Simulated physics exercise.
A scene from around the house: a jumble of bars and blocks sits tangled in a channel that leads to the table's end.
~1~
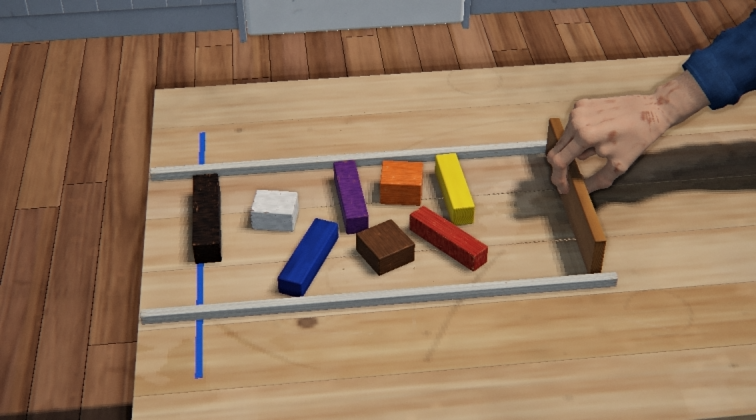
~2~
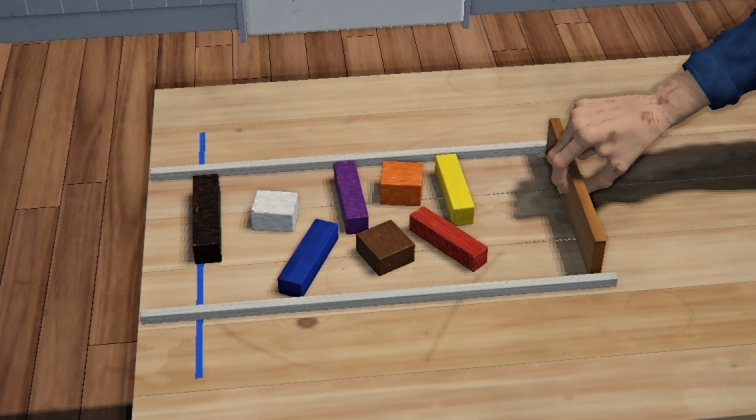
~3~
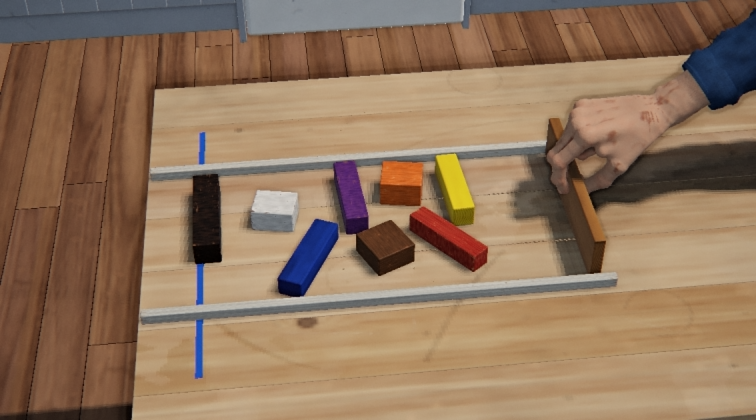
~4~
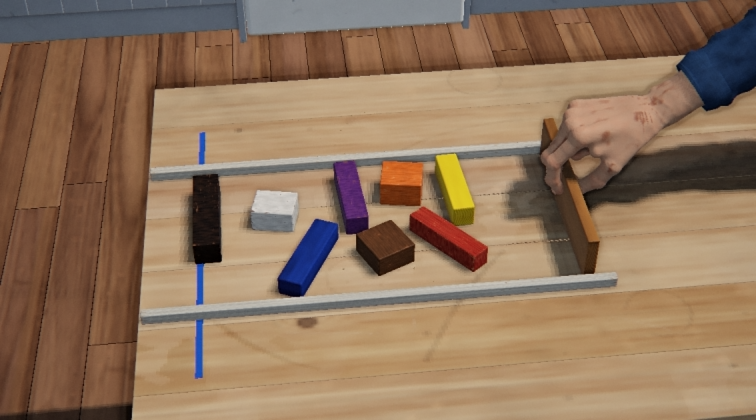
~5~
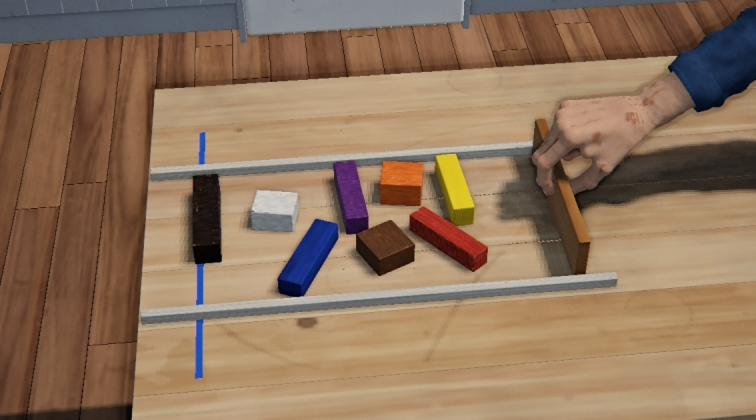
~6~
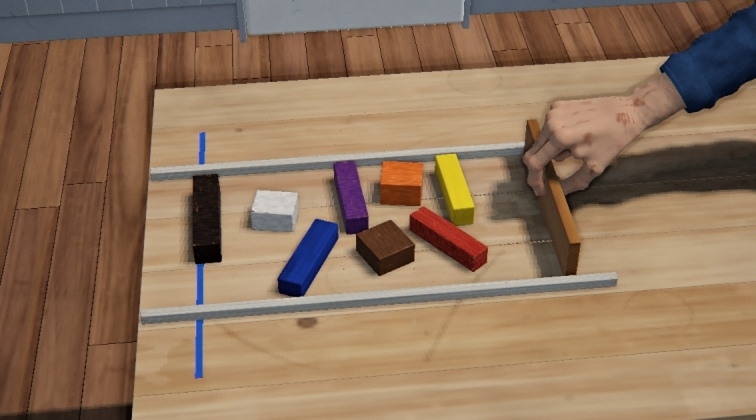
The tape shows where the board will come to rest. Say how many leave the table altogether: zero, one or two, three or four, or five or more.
Lost: Three or four.
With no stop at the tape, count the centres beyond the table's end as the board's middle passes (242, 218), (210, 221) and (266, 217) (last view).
First 2, then 4, finally 1.
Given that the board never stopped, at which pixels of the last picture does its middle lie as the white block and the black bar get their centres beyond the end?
When the white block crosses, the middle is near (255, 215); when the black bar crosses, near (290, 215).
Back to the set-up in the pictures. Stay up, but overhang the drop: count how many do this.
2, I think.
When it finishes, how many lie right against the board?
2 in contact.
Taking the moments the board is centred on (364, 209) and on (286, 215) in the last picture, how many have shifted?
So 7, and at the other place 8.
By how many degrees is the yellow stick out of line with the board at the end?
I'd put it at about 0°.
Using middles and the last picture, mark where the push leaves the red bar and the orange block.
I'd say approximately (175, 257) and then (157, 202).
Soon after, none off yet; black bar at rest near (207, 218); white block at rest near (275, 211); blue stick moving near (306, 259).
In the end, the number that fall off is three or four; gone, purple bar, blue stick, white block and black bar.
